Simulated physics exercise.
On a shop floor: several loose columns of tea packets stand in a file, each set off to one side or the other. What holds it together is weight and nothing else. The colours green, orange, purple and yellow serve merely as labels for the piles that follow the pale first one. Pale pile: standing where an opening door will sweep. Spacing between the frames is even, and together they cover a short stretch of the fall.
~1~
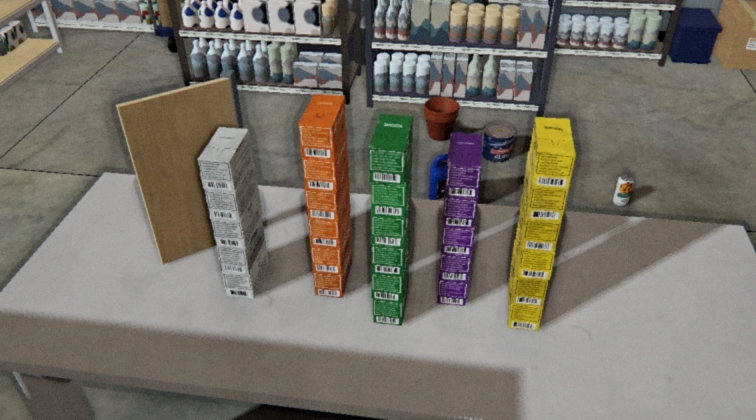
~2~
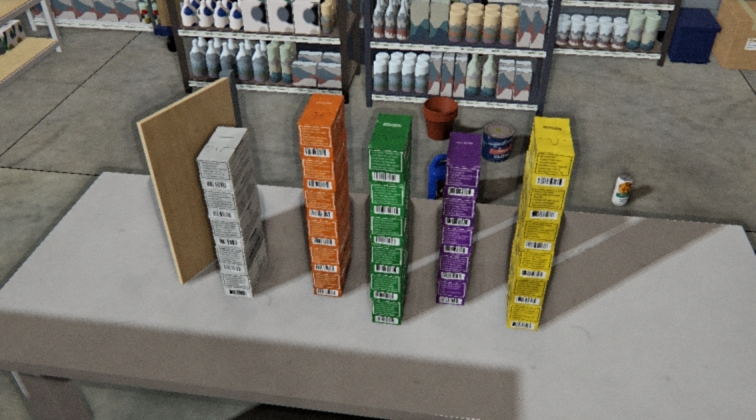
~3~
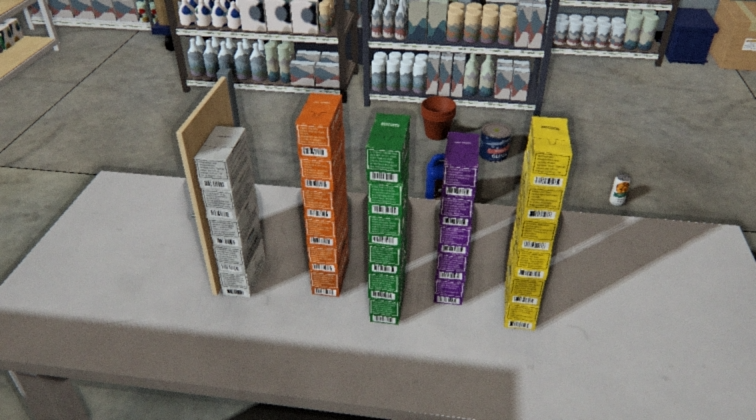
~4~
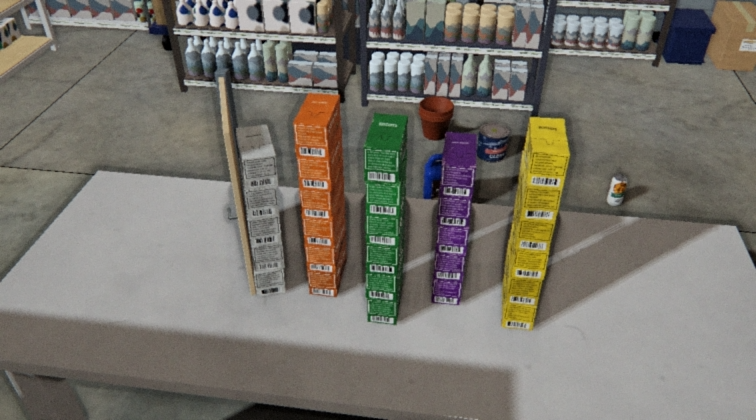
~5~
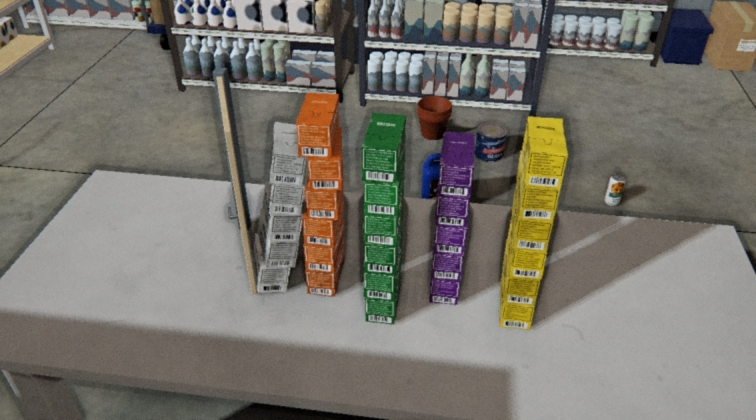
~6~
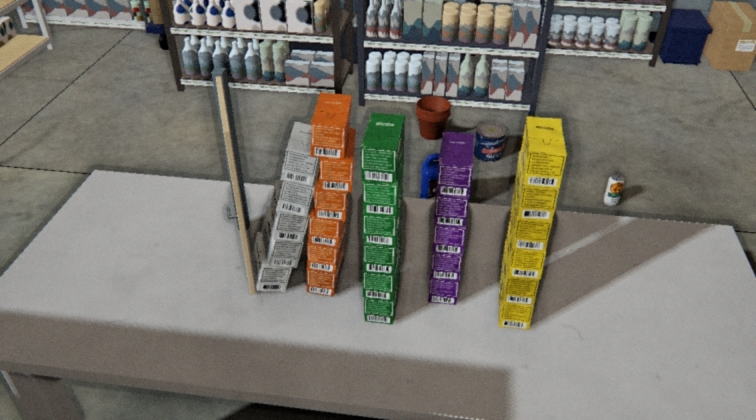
A wooden panel swings in from the left against a pale stack of small boxes on a table, and the stack leans right into the orange one, whose upper boxes shift slightly, while green, purple and yellow stacks stand alongside.
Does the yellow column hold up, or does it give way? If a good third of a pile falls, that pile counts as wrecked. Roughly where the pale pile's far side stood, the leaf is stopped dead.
It gives way.
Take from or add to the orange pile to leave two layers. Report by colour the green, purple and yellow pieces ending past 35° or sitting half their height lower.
Green 0, purple 0, yellow 0.
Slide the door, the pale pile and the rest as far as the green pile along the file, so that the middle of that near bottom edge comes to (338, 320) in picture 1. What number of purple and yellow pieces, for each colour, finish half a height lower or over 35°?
Purple: 5, yellow: 6.
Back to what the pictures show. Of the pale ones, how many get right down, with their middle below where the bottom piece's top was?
The answer is 5.
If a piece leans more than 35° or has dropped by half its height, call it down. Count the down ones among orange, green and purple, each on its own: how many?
The tally reads orange 6, then green 5, then purple 4.
Just after the last frame, 5 of the pale pile down; none of the 6 yellow packets down (9 of 23 in all colours); top yellow packet moved a little; top orange packet tilted well over, about its own height lower.
A moment on, 5 of the pale pile down; 6 of the 6 yellow packets down (21 of 23 in all colours); top yellow packet on its side; top green packet upside down.
When it is over, 5 of the pale pile down; 6 of the 6 yellow packets down (21 of 23 in all colours); top yellow packet on its side; top purple packet upside down. In pixels of the last frame, middles, top yellow packet near (745, 409).
